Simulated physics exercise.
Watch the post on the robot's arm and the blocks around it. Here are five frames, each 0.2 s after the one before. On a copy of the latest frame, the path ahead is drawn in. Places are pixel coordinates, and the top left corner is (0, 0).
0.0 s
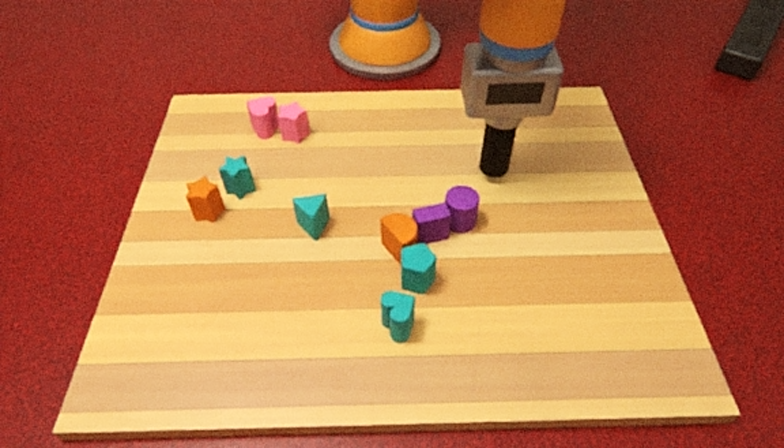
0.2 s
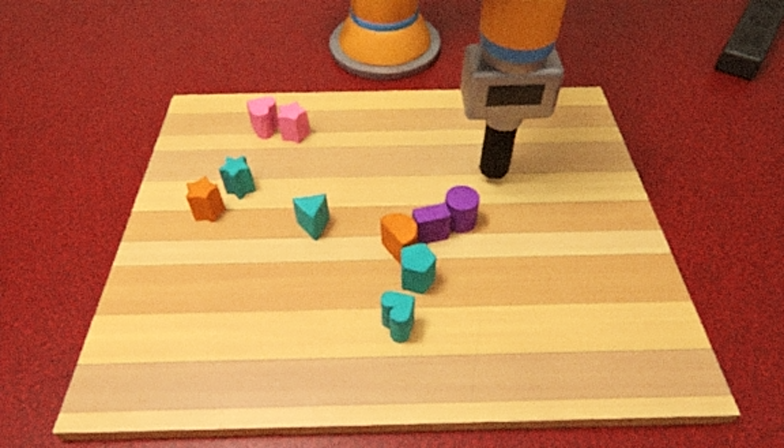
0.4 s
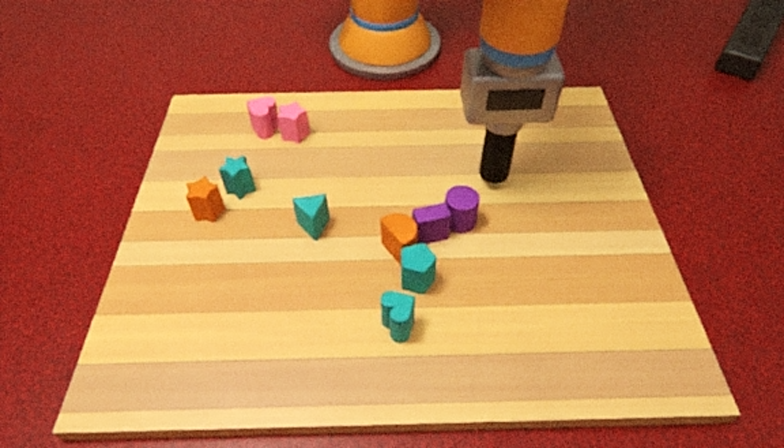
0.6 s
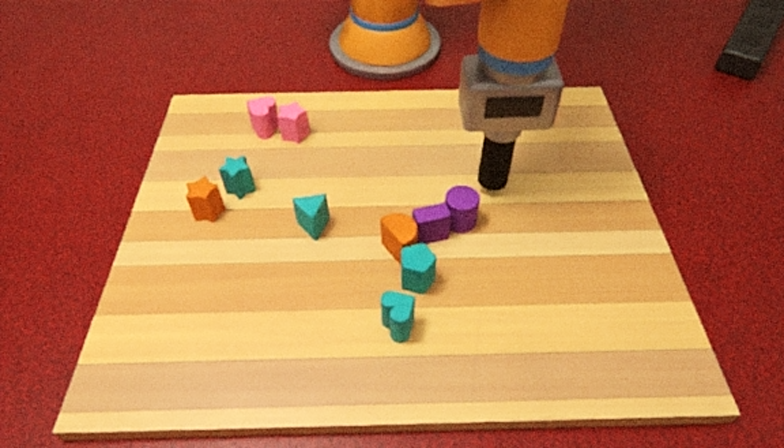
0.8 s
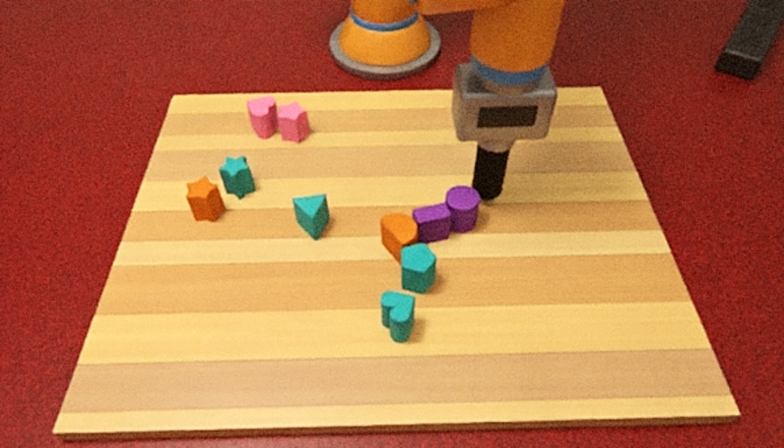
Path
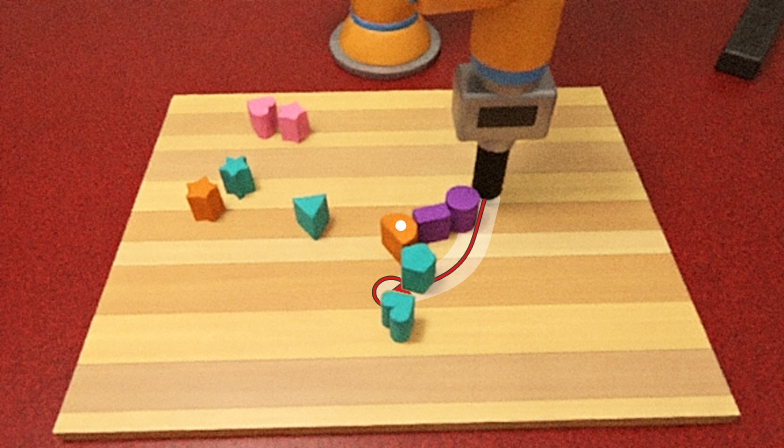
To begin with, a robot arm holds its dark post above a striped wooden board, behind a cluster of purple, orange and turquoise blocks. The post moves slightly toward the viewer, then shifts a little left, close beside the round purple block, while all the blocks stay still.
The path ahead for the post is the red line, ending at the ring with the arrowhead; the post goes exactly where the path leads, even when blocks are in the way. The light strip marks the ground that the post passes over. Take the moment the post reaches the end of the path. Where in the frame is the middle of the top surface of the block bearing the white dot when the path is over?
It ends at (372, 230).
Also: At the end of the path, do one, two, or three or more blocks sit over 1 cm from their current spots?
Of all the blocks, three or more travel more than a centimetre.
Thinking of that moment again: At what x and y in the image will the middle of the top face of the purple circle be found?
The purple circle ends near (438, 218).
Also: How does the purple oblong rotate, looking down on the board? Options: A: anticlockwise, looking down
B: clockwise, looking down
I choose A.
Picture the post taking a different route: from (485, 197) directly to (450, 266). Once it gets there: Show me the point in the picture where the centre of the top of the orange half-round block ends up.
Around (356, 242).
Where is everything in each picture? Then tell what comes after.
The first picture shows post's lower end (494, 168); turquoise heart block (398, 304); orange half-round block (401, 226); turquoise pentagonal block (418, 257); purple oblong (432, 212); purple circle (463, 196).
The second picture shows post (494, 169); blocks still.
The third picture shows post (494, 173); blocks still.
The fourth picture shows post (492, 180); blocks still.
The fifth picture shows post (487, 189); turquoise heart block (398, 304); orange half-round block (401, 226); turquoise pentagonal block (418, 257); purple oblong (432, 212); purple circle (463, 196).
Drawn move, from (485, 197) through (474, 237) and (446, 274) to (391, 292); the dot is on the orange half-round block.
What follows on the original path. One third of the way, post (475, 229); orange half-round block (381, 234); purple oblong (406, 216), turned 20° anticlockwise; purple circle (443, 213).
Two thirds of the way, post (447, 266); orange half-round block (380, 234); turquoise pentagonal block (414, 258); purple oblong (404, 215), turned 30° anticlockwise; purple circle (438, 218).
At the end, post (391, 284); turquoise heart block still; orange half-round block (371, 231), turned 30° clockwise; turquoise pentagonal block (357, 264), turned 55° clockwise; purple oblong (404, 215), turned 30° anticlockwise; purple circle (438, 218).
